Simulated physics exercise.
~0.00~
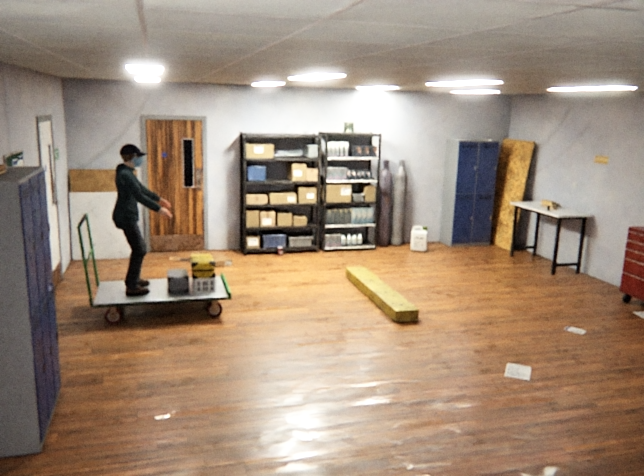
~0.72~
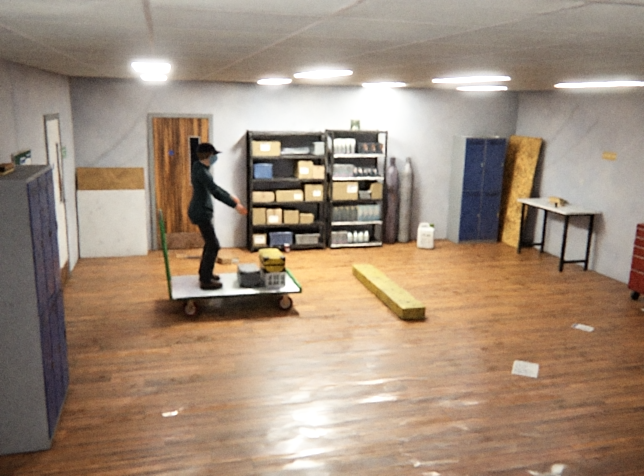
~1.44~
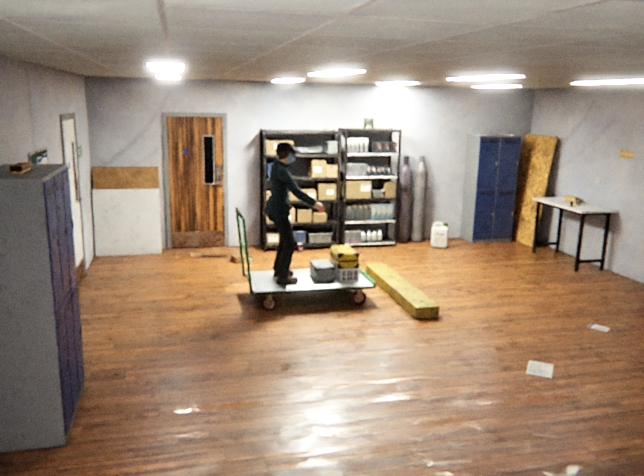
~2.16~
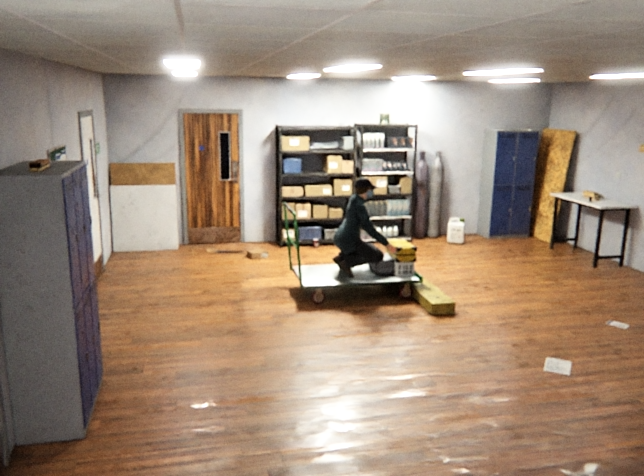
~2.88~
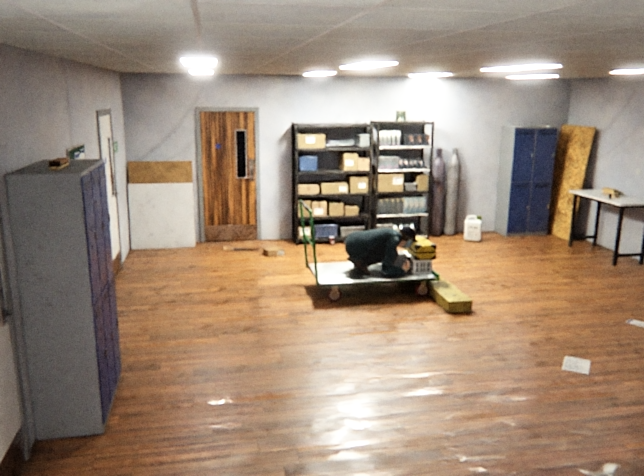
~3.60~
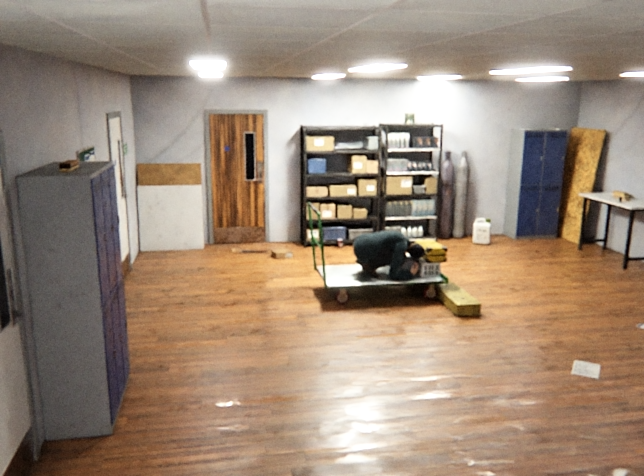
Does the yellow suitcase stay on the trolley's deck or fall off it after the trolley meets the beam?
The yellow suitcase stays on the deck, near the front end beside the slumped passenger.
